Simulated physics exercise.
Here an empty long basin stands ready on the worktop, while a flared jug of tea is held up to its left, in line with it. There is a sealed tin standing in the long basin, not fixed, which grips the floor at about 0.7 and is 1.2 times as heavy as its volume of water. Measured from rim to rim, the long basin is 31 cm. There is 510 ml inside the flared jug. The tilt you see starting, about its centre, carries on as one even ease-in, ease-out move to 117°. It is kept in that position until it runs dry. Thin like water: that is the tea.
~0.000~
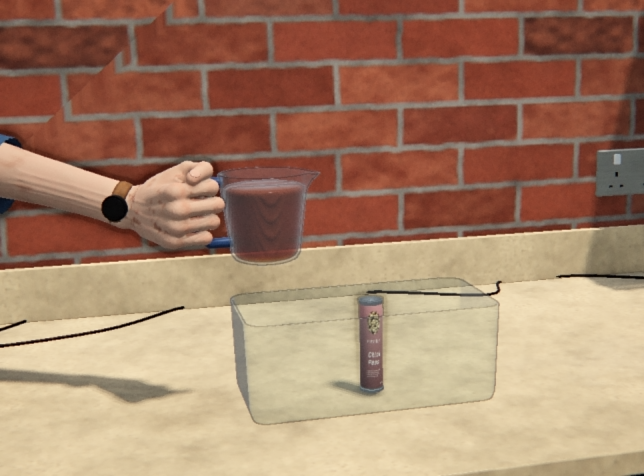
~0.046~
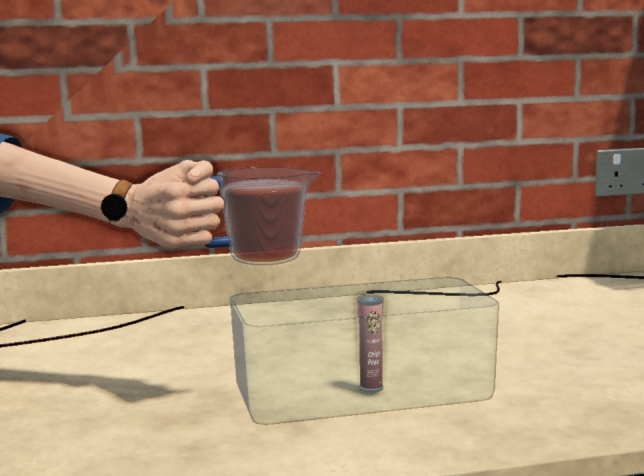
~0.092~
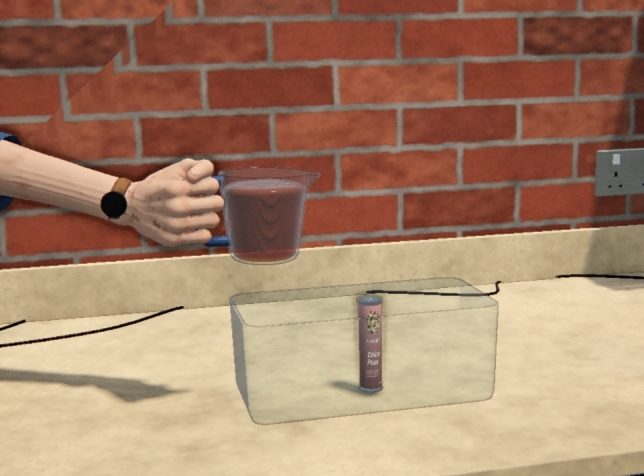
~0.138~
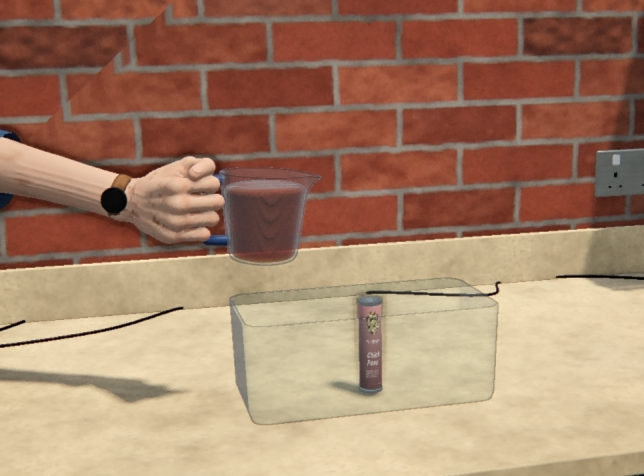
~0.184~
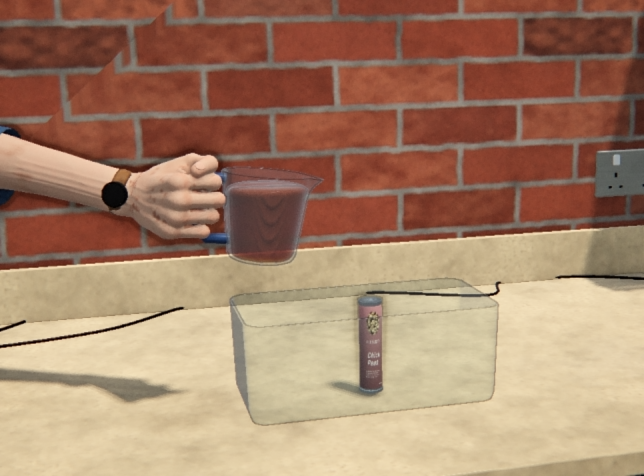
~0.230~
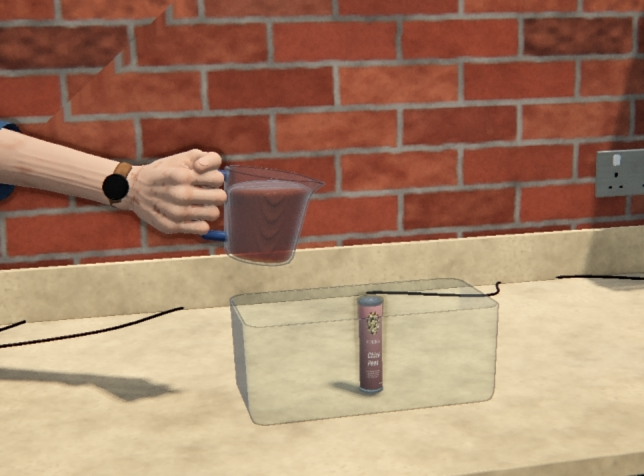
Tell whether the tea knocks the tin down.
The tea knocks it down.
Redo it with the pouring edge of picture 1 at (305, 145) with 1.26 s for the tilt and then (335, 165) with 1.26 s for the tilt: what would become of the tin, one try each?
In the first try it comes down; in the second it remains standing.
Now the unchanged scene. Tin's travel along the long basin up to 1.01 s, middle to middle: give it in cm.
Reading: Roughly 1 cm.
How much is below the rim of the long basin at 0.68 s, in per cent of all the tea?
About 10 per cent.
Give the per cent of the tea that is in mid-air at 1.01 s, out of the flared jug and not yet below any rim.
Estimate: About 9 in a hundred.
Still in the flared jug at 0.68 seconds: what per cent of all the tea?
Around 70 in a hundred.
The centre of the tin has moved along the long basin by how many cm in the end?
In the end the tin's centre has shifted about 7.5 centimetres.
By 0.68 s the tilt is 68° and 70 per cent is still to pour; the tin stands where it began.
By 1.01 s the tilt is 108° and 10 per cent is still to pour; the tin leans 10°.
By 1.36 s the tilt is 117° and 0 per cent is still to pour; the tin lies on its side.
By 1.73 s the tilt is 117° and 0 per cent is still to pour; the tin lies on its side.
At rest the tin lies on its side.
